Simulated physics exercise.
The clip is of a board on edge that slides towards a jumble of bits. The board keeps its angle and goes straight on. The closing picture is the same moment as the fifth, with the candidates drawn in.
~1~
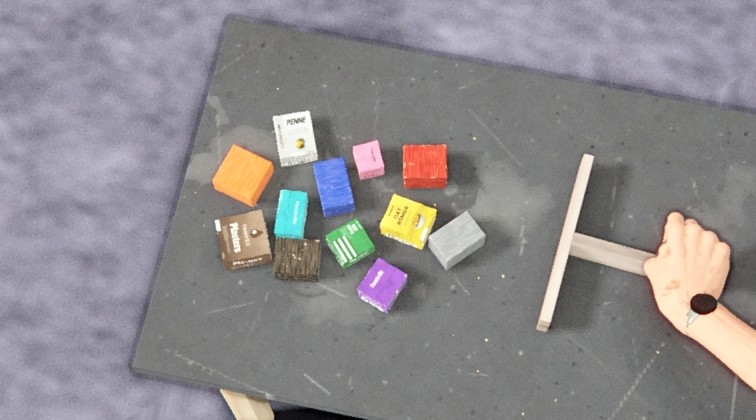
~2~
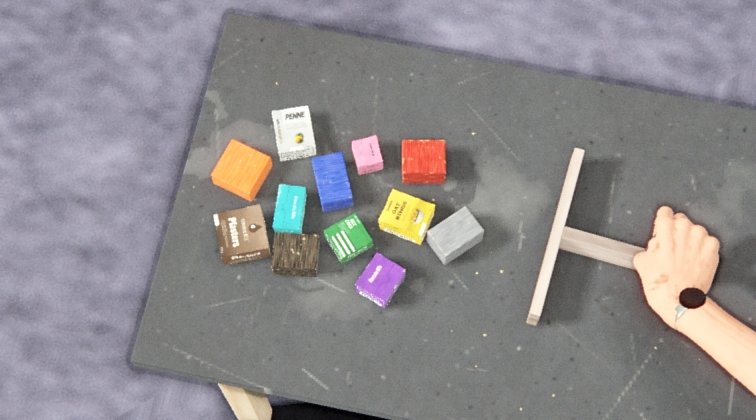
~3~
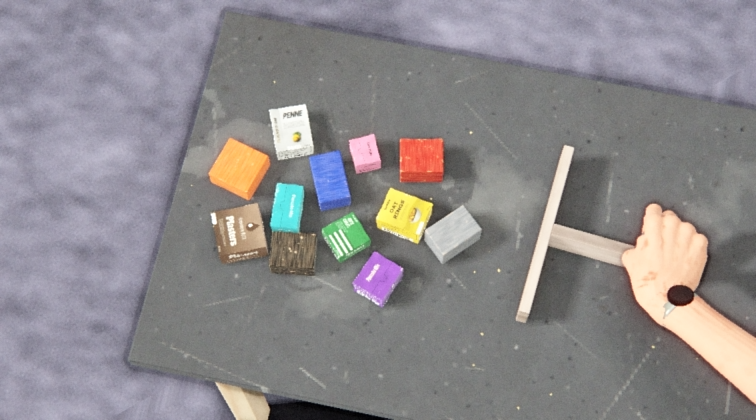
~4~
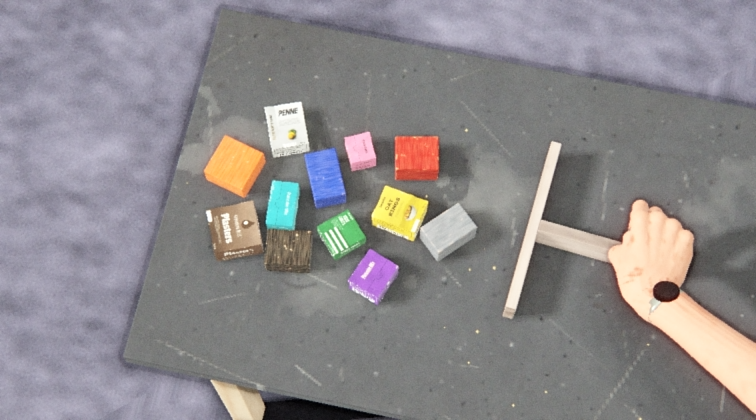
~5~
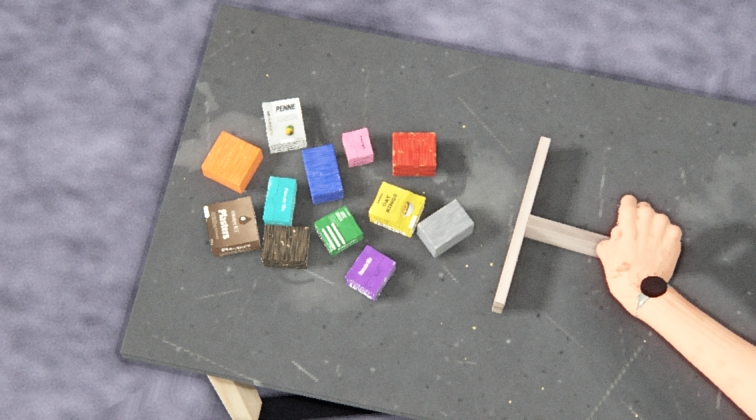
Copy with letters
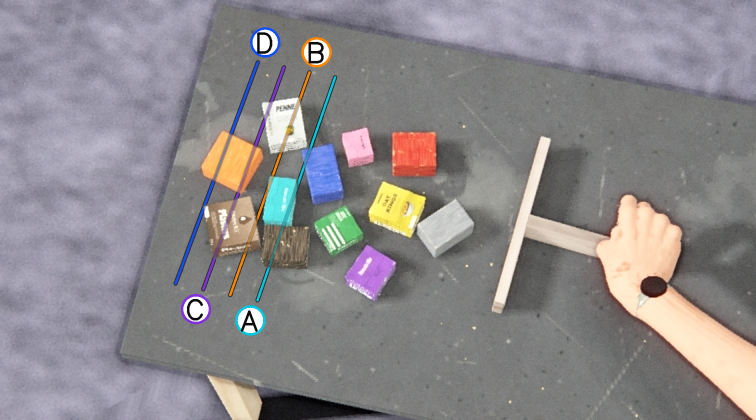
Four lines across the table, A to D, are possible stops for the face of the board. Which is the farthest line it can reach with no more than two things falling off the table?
It should halt at B.
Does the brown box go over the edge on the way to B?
Yes.
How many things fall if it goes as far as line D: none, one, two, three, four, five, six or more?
Six or more.
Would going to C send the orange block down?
Yes.
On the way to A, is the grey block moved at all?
Yes.
On the marked copy, A at (298, 185); B at (271, 180); C at (245, 175); D at (218, 169).
With B. Early on, board (432, 200); green packet (330, 231); grey block (404, 223).
Further on, board (340, 182); orange block (202, 154); brown box (206, 223).
At the end, board (273, 168); orange block over the edge; brown box over the edge; two fallen.
As for the rest, A is within the limit but short; C drops four; D drops eight.
